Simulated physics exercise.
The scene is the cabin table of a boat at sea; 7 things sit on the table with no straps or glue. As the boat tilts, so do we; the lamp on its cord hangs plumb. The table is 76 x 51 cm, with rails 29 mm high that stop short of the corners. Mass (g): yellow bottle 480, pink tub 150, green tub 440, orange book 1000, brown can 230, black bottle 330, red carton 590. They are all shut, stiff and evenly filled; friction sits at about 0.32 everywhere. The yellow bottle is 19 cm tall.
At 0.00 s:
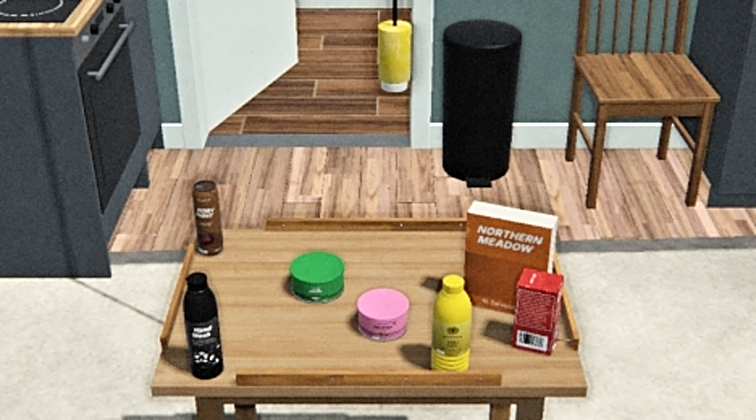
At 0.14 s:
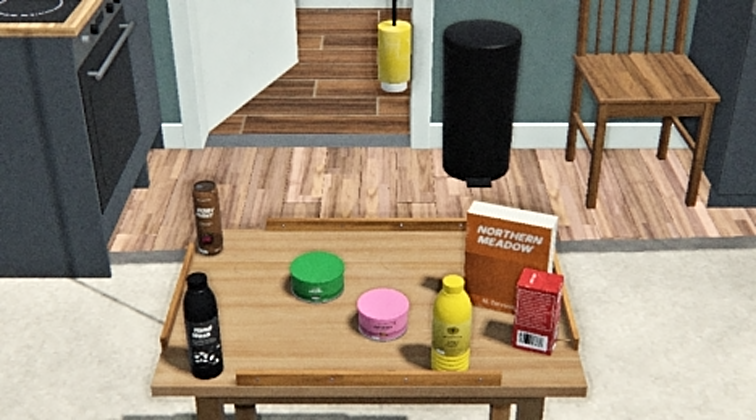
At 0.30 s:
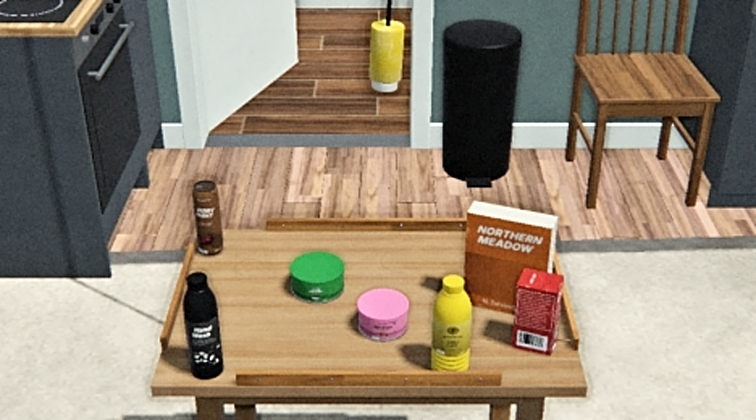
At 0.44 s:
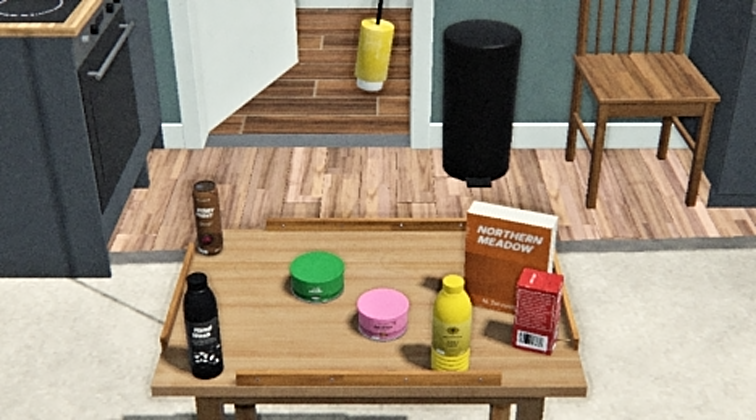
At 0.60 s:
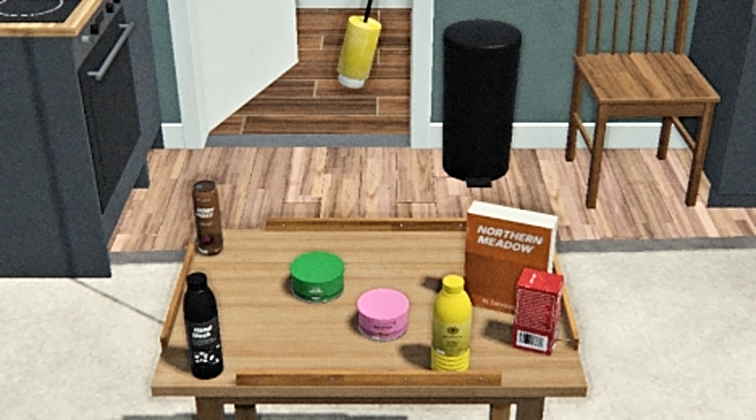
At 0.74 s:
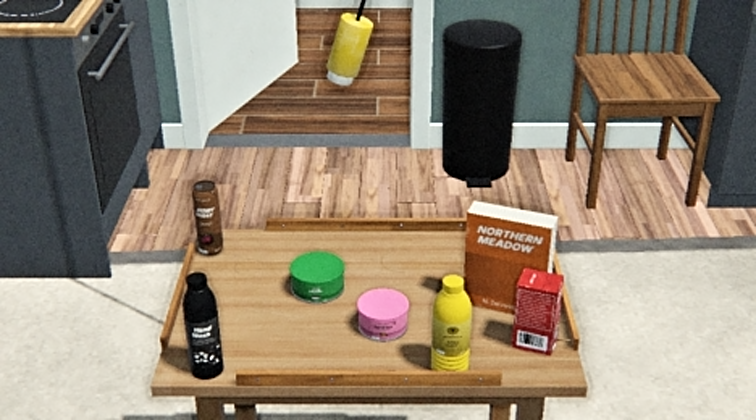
The hanging yellow lamp swings steadily to the left while everything on the table stays still.
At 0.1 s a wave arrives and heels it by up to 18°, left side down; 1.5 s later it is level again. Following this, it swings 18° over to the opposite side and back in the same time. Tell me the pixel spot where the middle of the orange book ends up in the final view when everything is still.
It ends up at about (508, 262).
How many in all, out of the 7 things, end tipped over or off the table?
I get 0.
After 1.04 s, floor tilted 15°, left side down.
After 1.84 s, floor tilted 4°, right side down.
After 2.44 s, floor tilted 17°, right side down.
After 3.04 s, boat level.
In the end (3.6 s), all 7 under 5 cm from the start. In the last view, orange book near (508, 261).
